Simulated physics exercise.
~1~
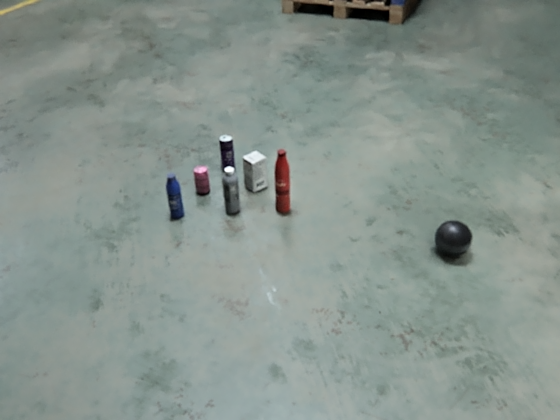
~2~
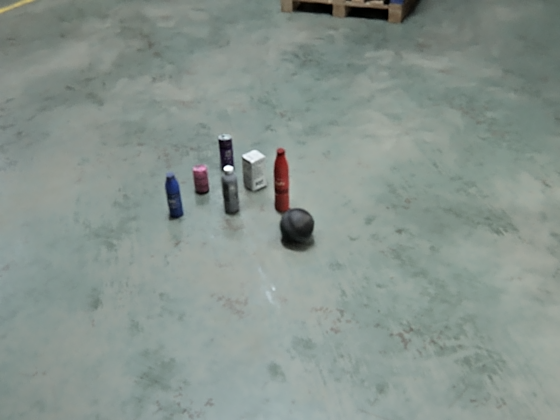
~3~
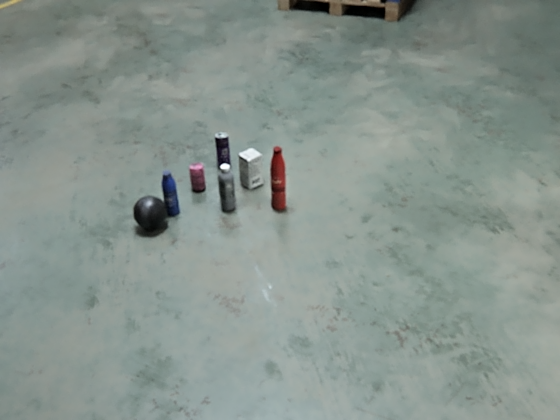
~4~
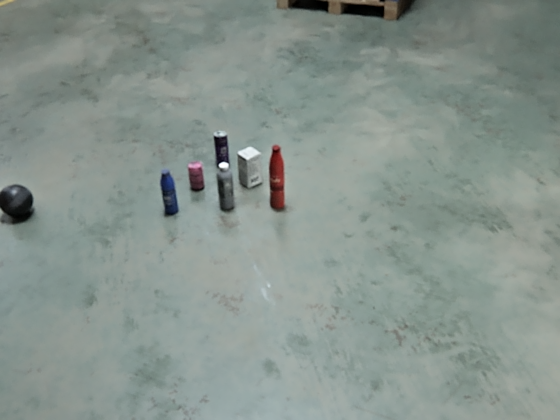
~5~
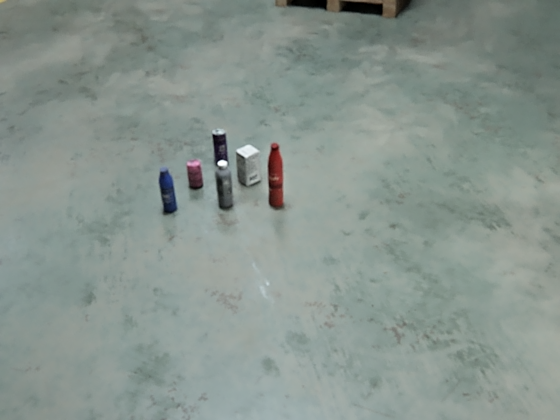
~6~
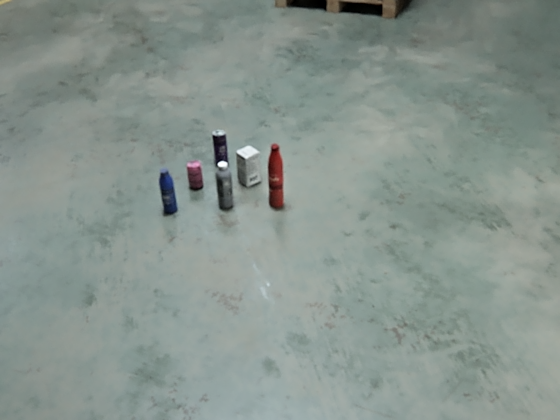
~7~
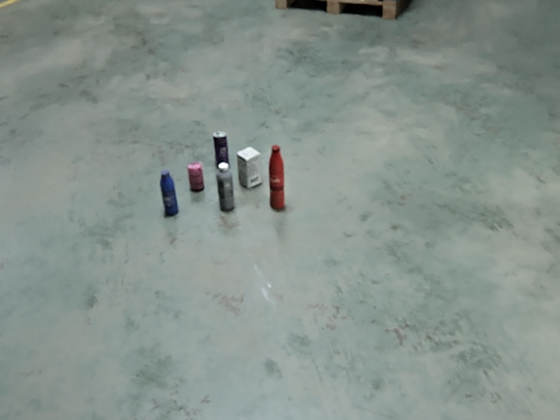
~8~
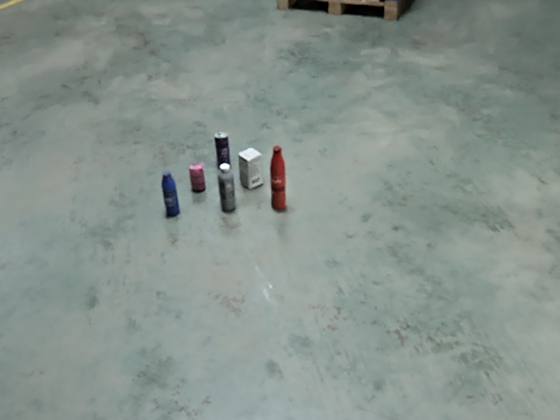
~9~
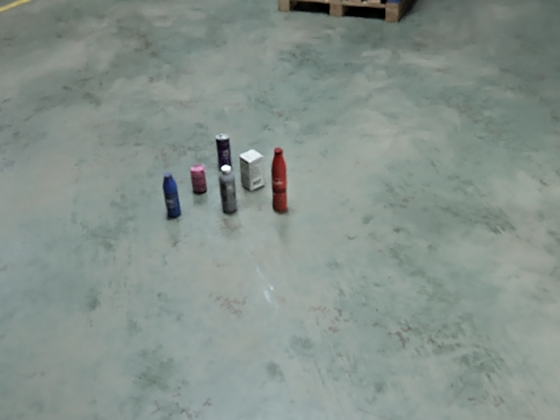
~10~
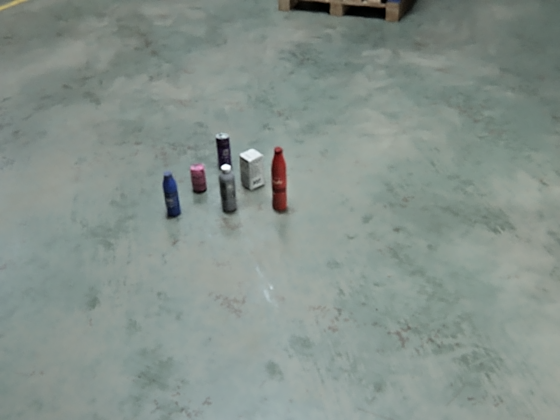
A black ball rolls left past six standing items and out of view, leaving them upright.
